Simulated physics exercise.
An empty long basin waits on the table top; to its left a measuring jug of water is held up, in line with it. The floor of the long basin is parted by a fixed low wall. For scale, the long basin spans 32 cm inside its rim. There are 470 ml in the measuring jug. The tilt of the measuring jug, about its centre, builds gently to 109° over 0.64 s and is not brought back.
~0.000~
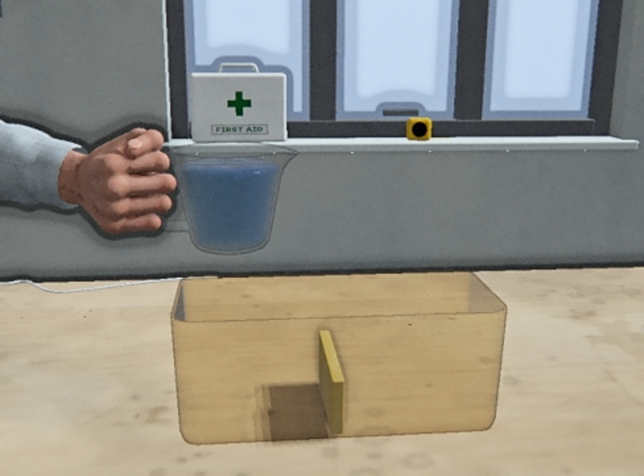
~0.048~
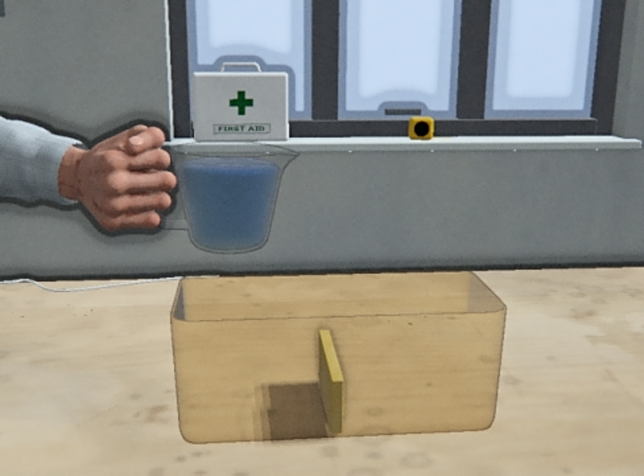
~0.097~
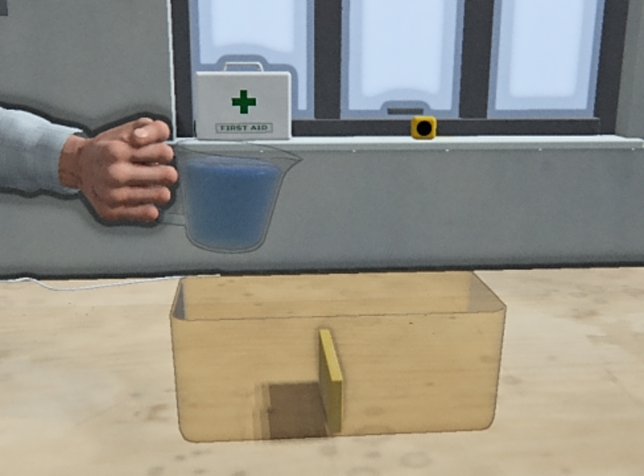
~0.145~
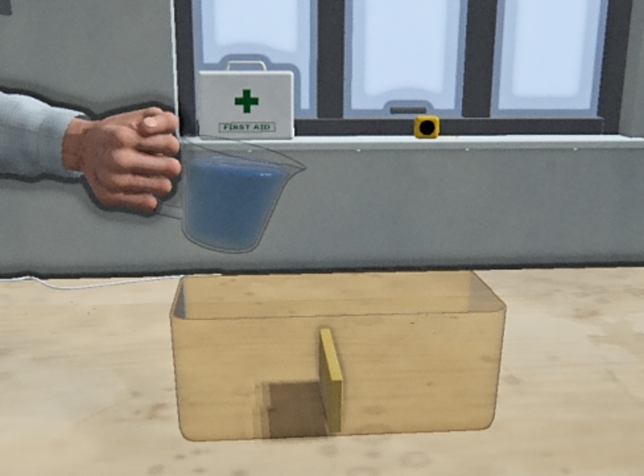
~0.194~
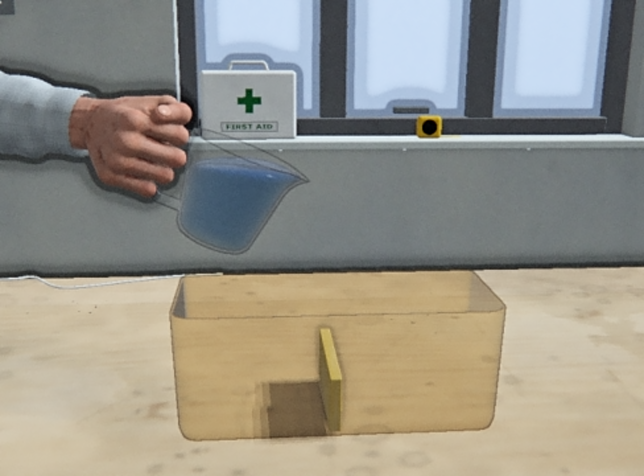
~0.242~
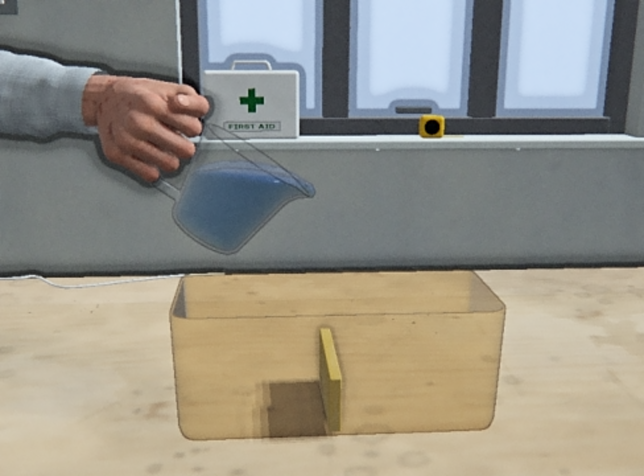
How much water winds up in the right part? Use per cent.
The far part has some 54 per cent.
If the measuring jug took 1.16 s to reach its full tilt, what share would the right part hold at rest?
Then about 75 per cent.
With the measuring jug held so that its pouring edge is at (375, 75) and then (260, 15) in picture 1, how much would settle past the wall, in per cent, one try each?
In turn about 90 and 45 per cent.
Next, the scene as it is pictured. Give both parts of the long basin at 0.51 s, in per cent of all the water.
Some 7 per cent left and 36 right.
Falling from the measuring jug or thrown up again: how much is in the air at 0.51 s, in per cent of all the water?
Some 22 per cent.
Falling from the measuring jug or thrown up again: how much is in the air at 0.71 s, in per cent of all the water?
Near 3 in a hundred.
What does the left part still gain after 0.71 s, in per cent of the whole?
Near 5 in a hundred.
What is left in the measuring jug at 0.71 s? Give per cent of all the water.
About 2 per cent.
Then, 0.51 s in, the tilt is 98° and 35 per cent is still to pour, 7 is left of the wall and 36 right of it.
Then, 0.71 s in, the tilt is 109° and 2 per cent is still to pour, 41 is left of the wall and 54 right of it.
Then, 0.92 s in, the tilt is 109° and 0 per cent is still to pour, 45 is left of the wall and 54 right of it.
Then, 1.14 s in, the tilt is 109° and 0 per cent is still to pour, 45 is left of the wall and 54 right of it.
Finally, 45 per cent lies left of the wall, 54 right of it and 1 outside.
